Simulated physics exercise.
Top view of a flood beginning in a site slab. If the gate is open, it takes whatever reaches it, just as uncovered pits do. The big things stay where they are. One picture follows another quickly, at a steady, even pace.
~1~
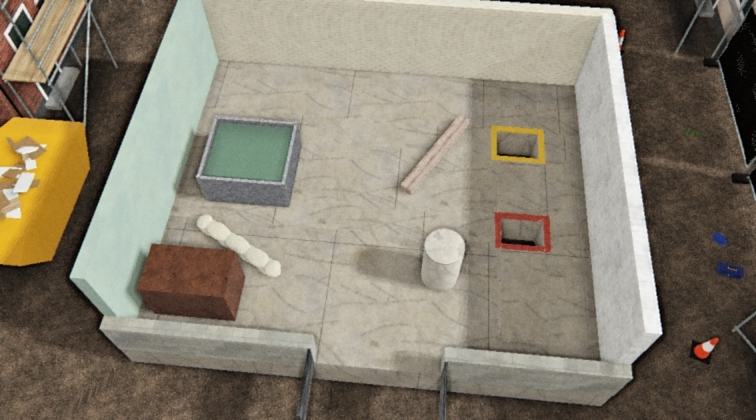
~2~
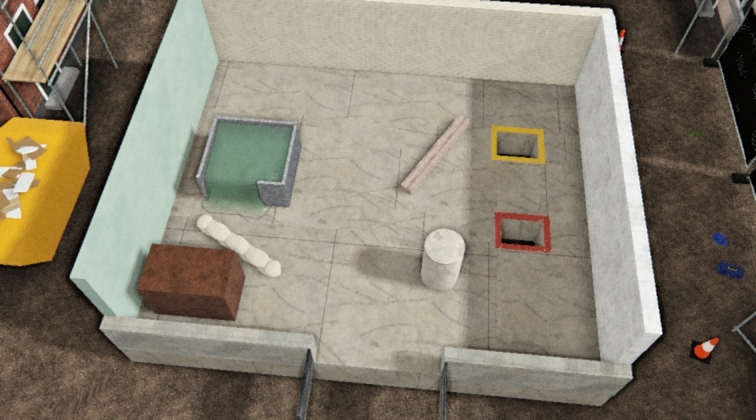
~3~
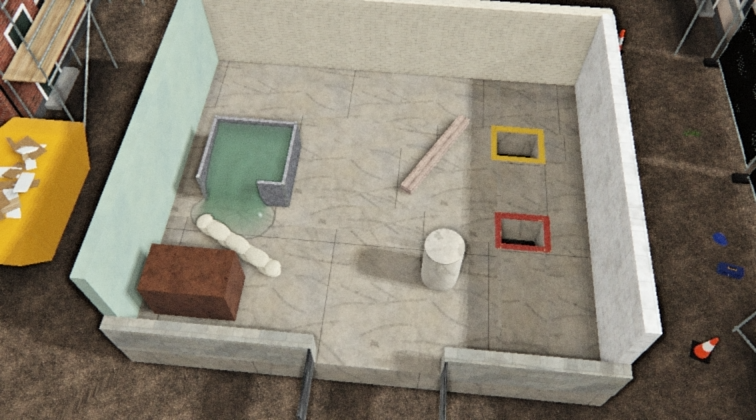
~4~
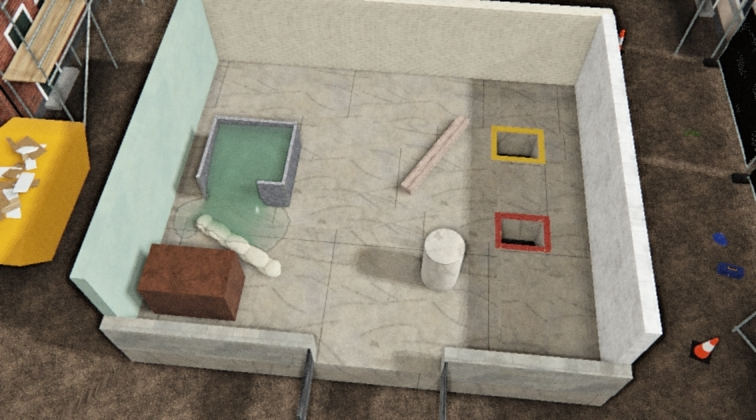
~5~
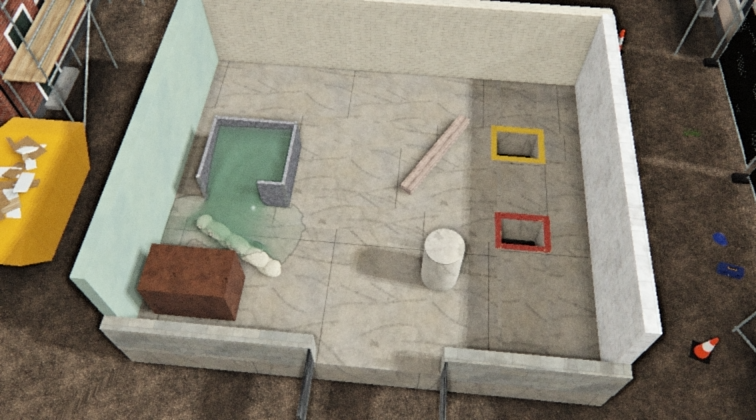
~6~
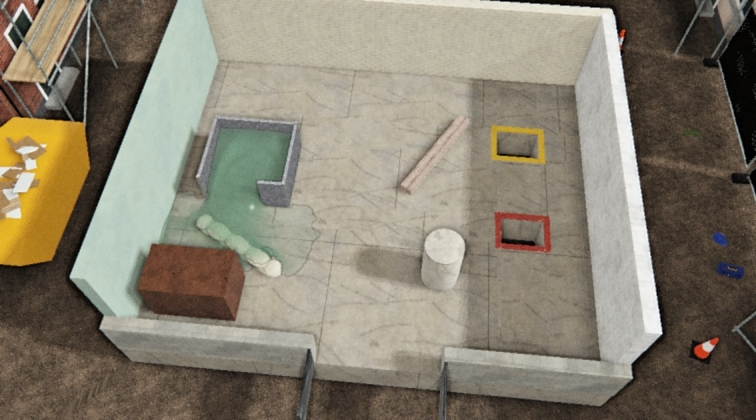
Greenish water slips through a gap in the front wall of a grey tank at the left and spreads in a thin sheet over the pale slab, around a knobbly white bar. Seen from high above, the walled site also holds a brown block, a white cylinder, a pinkish beam, and yellow- and red-rimmed pits at right. Everything else, camera included, stays still.
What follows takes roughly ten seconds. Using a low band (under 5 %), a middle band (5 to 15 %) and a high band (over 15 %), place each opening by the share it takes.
The gate is in the middle band; the red pit is in the middle band; the yellow pit is in the low band.
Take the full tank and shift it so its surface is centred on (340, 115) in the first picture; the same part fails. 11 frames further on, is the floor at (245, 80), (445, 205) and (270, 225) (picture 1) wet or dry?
Spot one unwetted, spot two unwetted, spot three wetted.
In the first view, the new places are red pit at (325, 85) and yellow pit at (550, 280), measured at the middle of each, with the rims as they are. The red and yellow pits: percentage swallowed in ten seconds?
I reckon red ends up with 4 percent and yellow with 10 percent.
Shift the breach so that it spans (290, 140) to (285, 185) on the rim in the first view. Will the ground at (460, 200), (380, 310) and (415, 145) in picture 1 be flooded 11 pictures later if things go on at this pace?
The first would be drenched, the second drenched and the third drenched.
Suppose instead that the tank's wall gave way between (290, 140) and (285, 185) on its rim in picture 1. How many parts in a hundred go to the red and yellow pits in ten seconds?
Per cent: Red 20, yellow 8.
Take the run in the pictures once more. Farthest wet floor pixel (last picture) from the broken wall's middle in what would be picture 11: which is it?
Close to (378, 299), I think.
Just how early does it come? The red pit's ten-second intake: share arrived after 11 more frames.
My estimate: Close to 0 per cent.
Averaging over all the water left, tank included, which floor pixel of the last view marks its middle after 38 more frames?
The spot I would choose is (326, 235).
A moment on, water covers 15 % of the floor; the gate 0 %, the red pit 0 %, the yellow pit 0 %.
Next, water covers 30 % of the floor; the gate 0 %, the red pit 0 %, the yellow pit 0 %.
Then, water covers 40 % of the floor; the gate 4 %, the red pit 0 %, the yellow pit 0 %.
Later, water covers 55 % of the floor; the gate 8 %, the red pit 2 %, the yellow pit 0 %.
In the end, water covers 80 % of the floor; the gate 12 %, the red pit 7 %, the yellow pit 3 %.
